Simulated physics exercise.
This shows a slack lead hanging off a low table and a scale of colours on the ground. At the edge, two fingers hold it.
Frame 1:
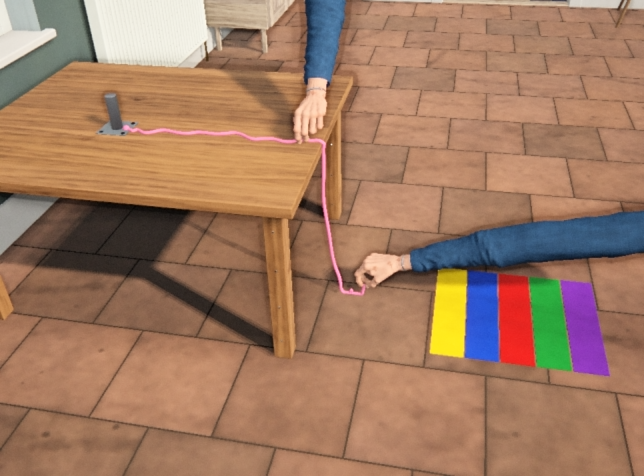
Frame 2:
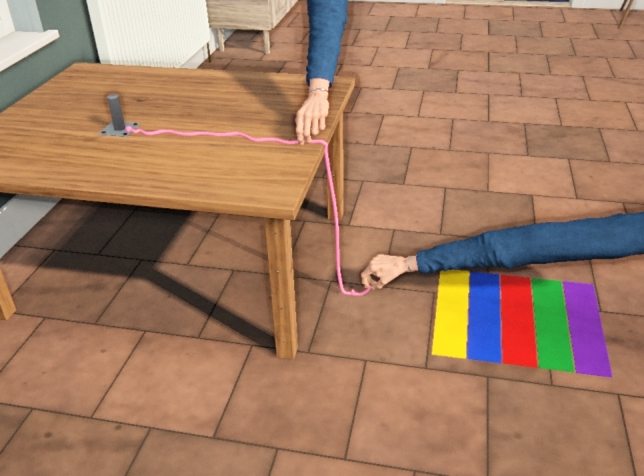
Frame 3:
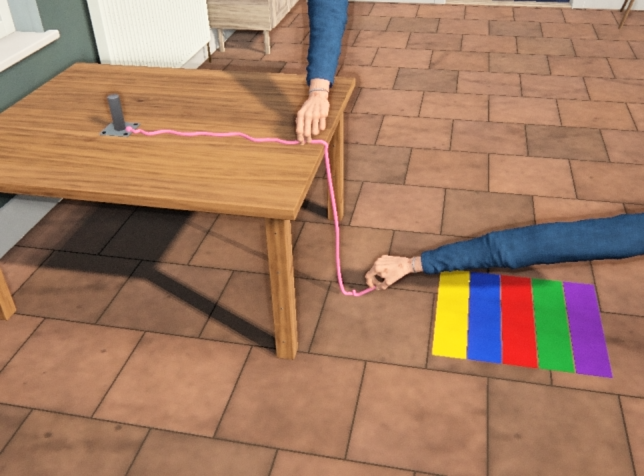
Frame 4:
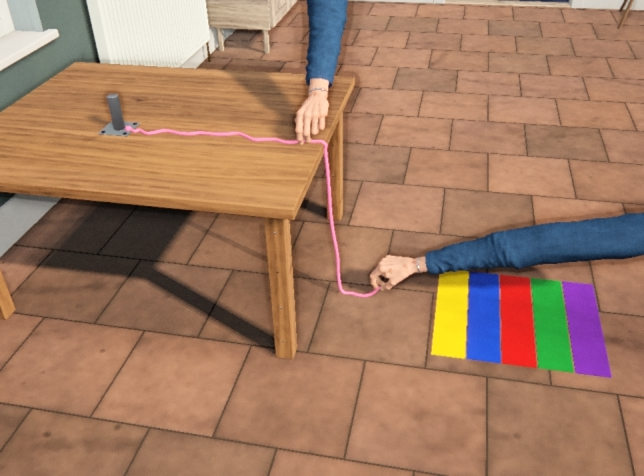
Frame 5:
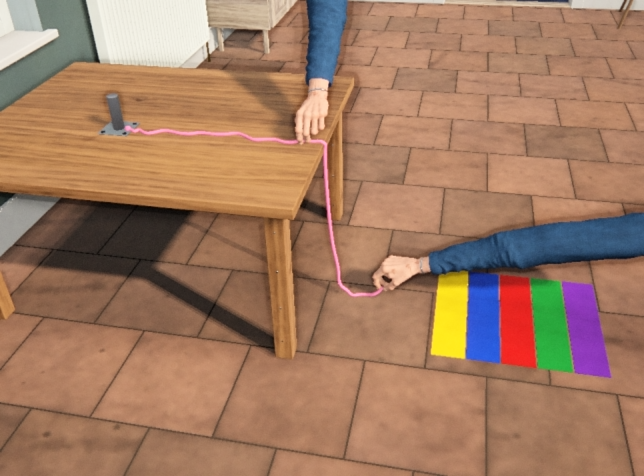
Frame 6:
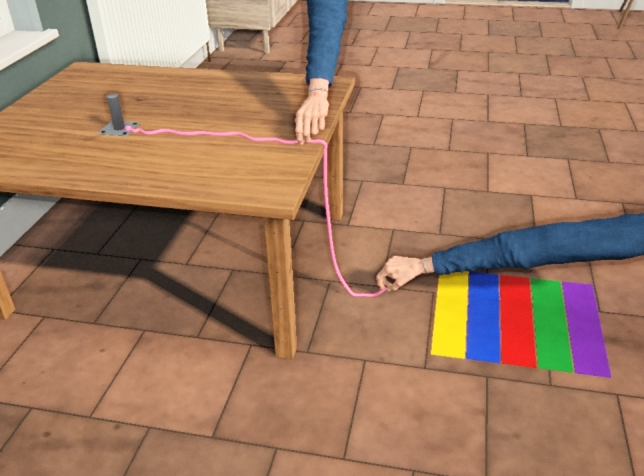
In the video, one hand holds a pink cord at the edge of a wooden table while another, near the floor, draws its hanging end slightly to the right, beside a strip of coloured bands on the tiles.
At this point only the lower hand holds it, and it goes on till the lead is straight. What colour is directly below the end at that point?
The colour below it is blue.
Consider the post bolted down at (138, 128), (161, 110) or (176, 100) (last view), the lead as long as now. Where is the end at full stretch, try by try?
Around (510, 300), (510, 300) and (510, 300).
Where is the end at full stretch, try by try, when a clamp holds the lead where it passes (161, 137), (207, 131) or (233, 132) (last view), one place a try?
Going through the three tries, you get (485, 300), (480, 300) and (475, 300).
Soon after, end near (438, 294); over yellow.
After that, end near (470, 298); over blue.
At the stop, end near (488, 300); over blue. The blue one.
